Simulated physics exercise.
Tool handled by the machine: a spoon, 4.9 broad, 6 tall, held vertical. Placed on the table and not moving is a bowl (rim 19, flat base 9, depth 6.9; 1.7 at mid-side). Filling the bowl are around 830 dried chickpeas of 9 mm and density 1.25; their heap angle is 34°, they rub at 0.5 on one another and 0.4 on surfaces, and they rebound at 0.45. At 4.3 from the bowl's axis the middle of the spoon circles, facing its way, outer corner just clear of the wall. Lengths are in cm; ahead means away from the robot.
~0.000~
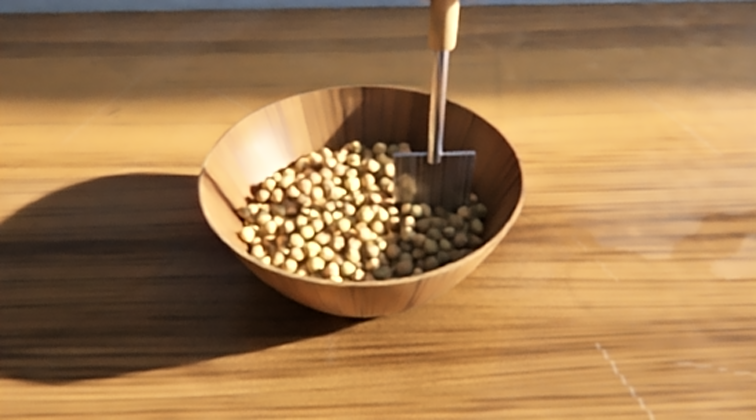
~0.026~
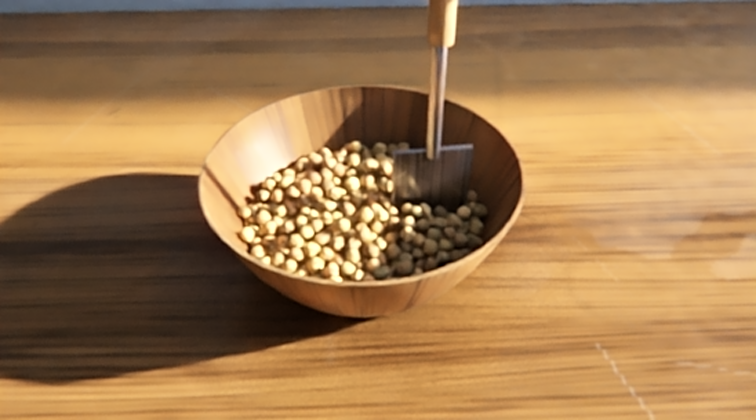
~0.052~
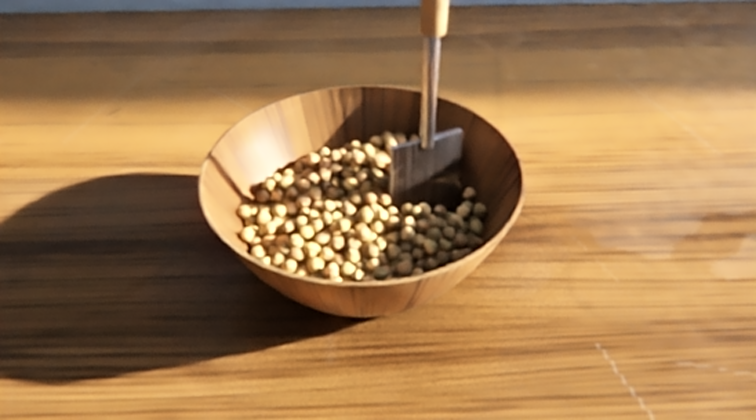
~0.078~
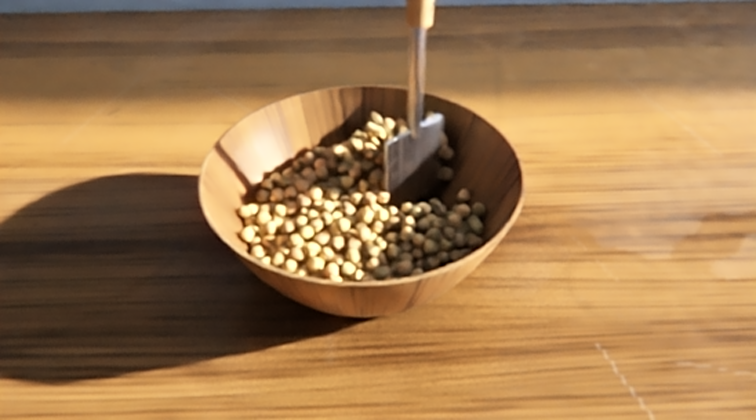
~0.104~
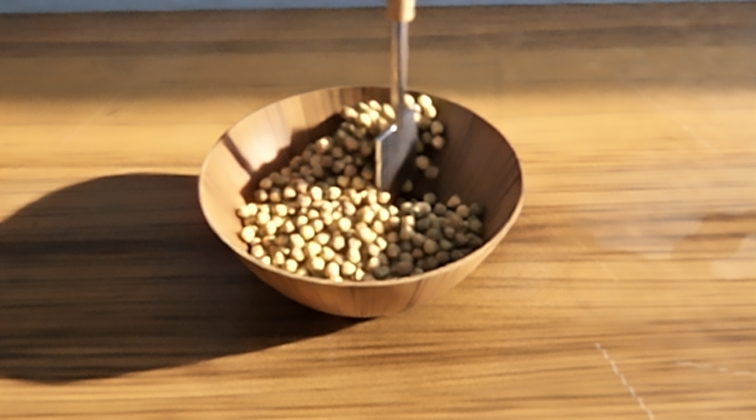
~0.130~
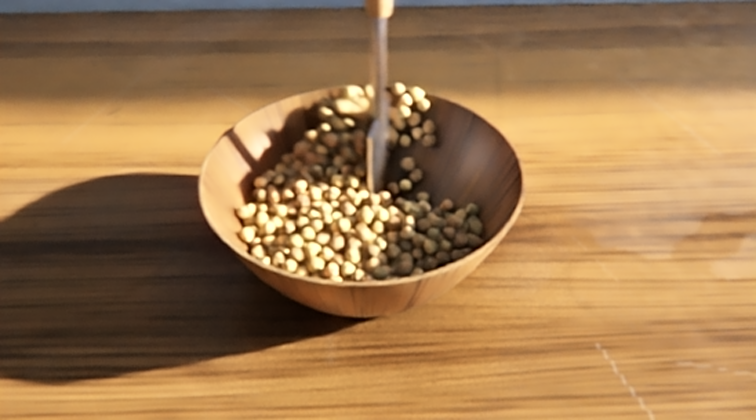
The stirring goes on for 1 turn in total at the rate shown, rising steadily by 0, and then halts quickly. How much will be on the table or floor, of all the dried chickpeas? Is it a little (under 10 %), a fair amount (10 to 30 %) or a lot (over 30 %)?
A fair amount, 10 to 30 %.
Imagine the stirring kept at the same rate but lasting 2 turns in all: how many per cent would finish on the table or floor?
Close to 25 in a hundred.
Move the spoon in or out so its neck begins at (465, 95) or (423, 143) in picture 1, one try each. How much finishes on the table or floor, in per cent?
0 and 10 %.
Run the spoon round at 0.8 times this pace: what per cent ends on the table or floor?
That gives some 10 percent.
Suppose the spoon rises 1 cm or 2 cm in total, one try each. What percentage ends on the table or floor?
Near 10 in a hundred, then near 10 in a hundred.
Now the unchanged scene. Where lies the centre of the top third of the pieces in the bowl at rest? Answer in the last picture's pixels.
I'd say close to (413, 170).
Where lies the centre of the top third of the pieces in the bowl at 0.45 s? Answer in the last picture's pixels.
Near pixel (439, 235).
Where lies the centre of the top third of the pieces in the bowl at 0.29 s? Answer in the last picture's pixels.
About (269, 216).
After 0.29 s, 184° round, highest piece 9 above the table; 803 in the bowl, 4 on the table or floor, 23 in flight or on the tool.
After 0.45 s, 292° round, highest piece 10 above the table; 743 in the bowl, 52 on the table or floor, 35 in flight or on the tool.
After 0.73 s, 0° round, highest piece 7 above the table; 693 in the bowl, 136 on the table or floor, 1 in flight or on the tool.
After 1.43 s, 0° round, highest piece 6 above the table; 693 in the bowl, 137 on the table or floor.
At rest, 693 in the bowl, 137 on the table or floor. That is 17 % on the table or floor.
